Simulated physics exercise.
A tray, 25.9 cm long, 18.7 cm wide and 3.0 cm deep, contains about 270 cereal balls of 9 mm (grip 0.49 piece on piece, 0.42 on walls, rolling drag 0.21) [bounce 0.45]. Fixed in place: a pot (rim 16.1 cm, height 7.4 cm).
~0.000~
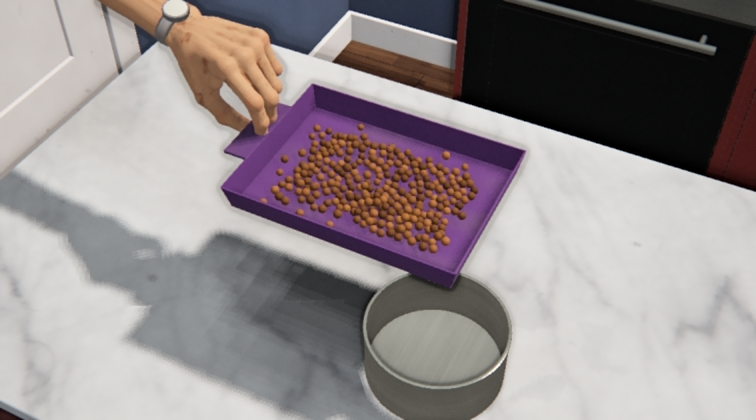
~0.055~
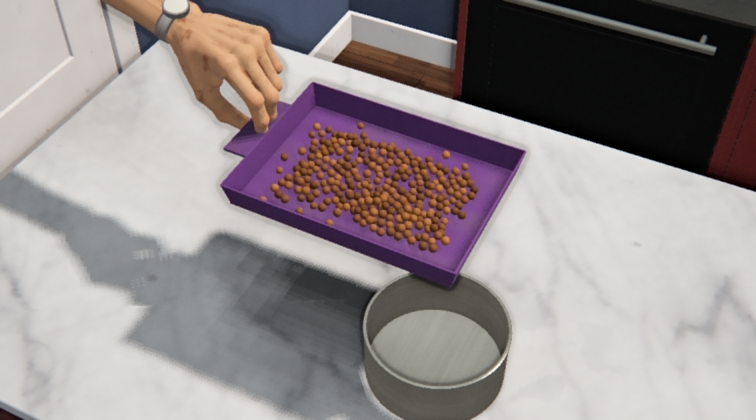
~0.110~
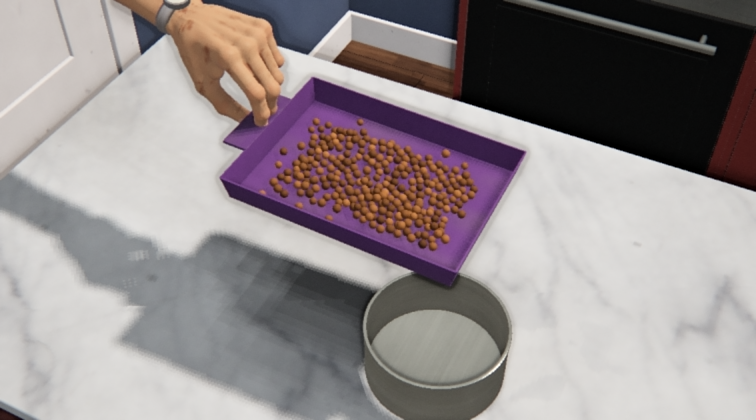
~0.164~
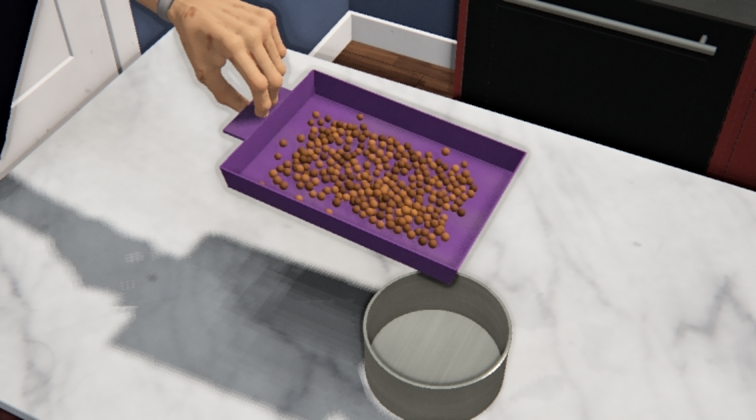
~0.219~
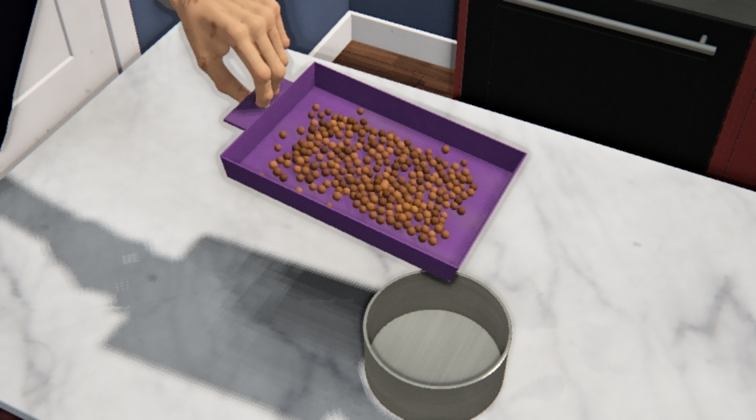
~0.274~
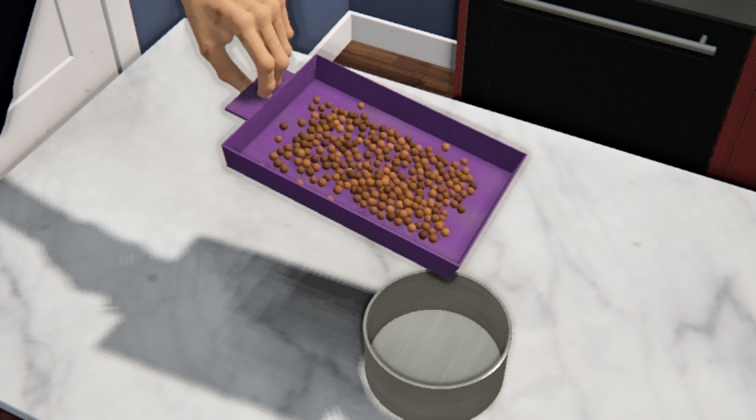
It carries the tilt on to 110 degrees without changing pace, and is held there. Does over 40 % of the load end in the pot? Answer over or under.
Share that ends inside, set against 40 %: Under.
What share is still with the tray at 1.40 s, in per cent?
Some 100 per cent of the load.
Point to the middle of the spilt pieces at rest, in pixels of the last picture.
Near (557, 298).
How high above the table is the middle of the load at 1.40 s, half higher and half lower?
Roughly 28 cm.
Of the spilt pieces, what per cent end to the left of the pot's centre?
About 0 per cent.
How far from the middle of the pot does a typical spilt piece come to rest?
Roughly 20 cm.
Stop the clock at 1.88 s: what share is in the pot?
About 0 per cent by then.
Then, at 0.89 s, tilt 44 degrees; tray 100 %; middle of all pieces on or above the table near (446, 147).
Then, at 1.40 s, tilt 72 degrees; tray 100 %; middle of all pieces on or above the table near (476, 132).
After 1.88 s, tilt 97 degrees; tray 75 %, in the air 25 %; middle of all pieces on or above the table near (519, 168).
Then, at 2.33 s, tilt 110 degrees; outside 100 %; middle of all pieces on or above the table near (561, 296).
In the end, at 2.8 s, outside 100 %.
